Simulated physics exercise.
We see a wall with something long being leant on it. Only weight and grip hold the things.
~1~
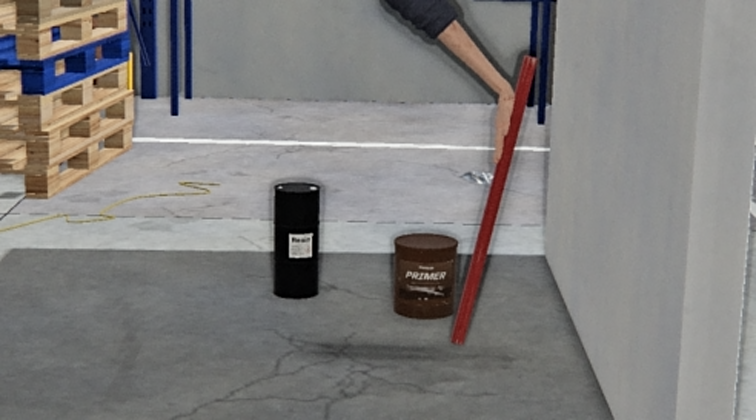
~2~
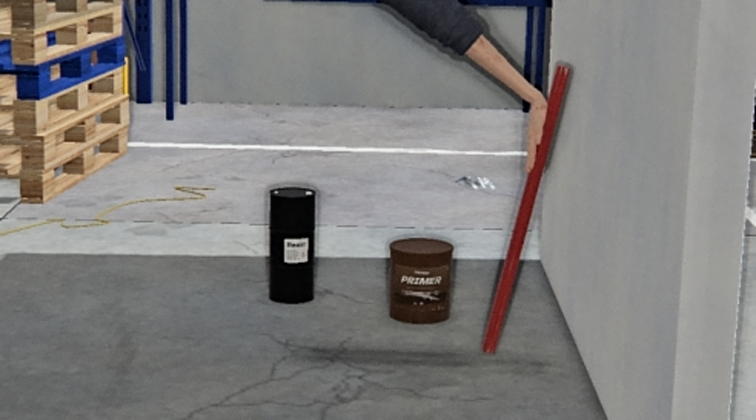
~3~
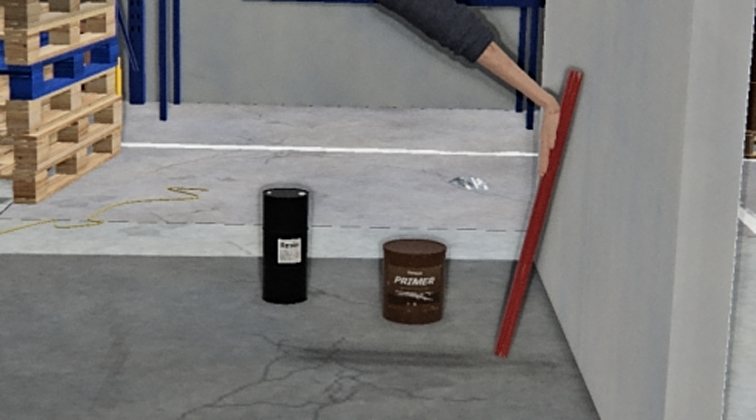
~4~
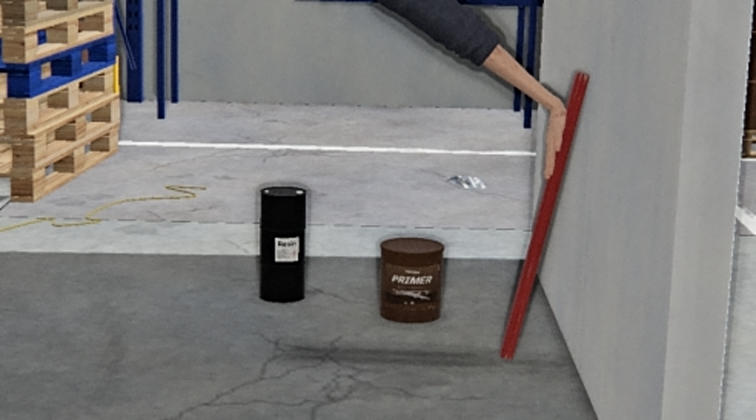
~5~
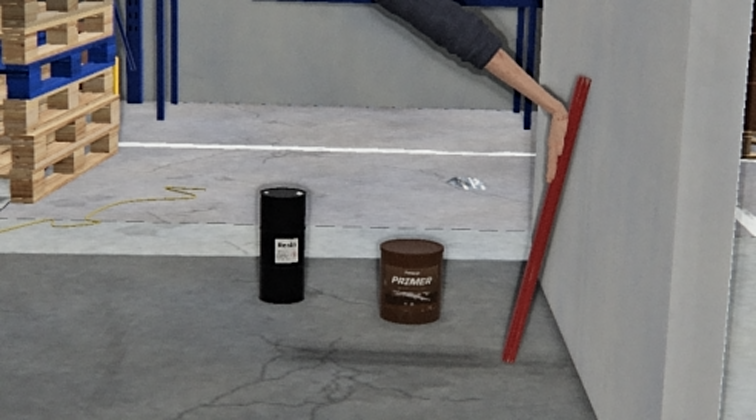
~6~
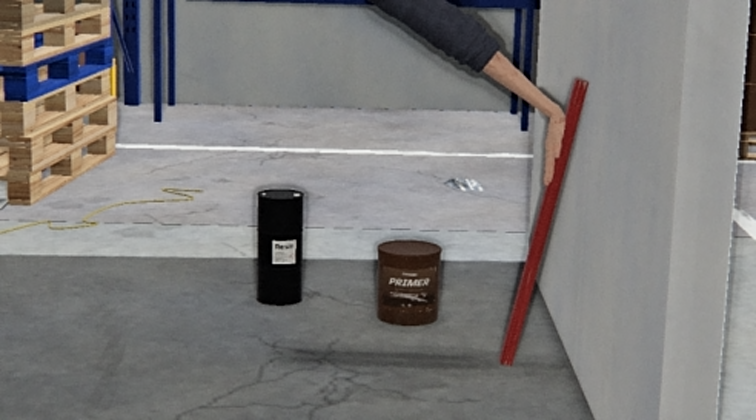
An arm reached in from above and moved a long red pole to the right, past a brown pail and a black drum, until it leant on the wall, the hand still on it.
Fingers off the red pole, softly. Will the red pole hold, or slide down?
It holds.
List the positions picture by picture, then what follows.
On its way; red pole (493, 203); brown pail (425, 276), in the first frame.
On its way; red pole (525, 212); brown pail (421, 281), in the second frame.
On its way; red pole (538, 216); brown pail (414, 281), in the third frame.
On its way; red pole (543, 218); brown pail (411, 280), in the fourth frame.
Leant on the wall, still held; red pole (546, 222); brown pail (411, 281), in the fifth frame.
Leant on the wall, still held; red pole (543, 225); brown pail (408, 282), in the sixth frame.
Then, 0.50 s on from there, no change.
Then, 1.10 s on from there, red pole resting near (543, 225).
In the end, all 3 unmoved. At the end, from the last picture's camera, red pole near (543, 225). The pole remains leaning.
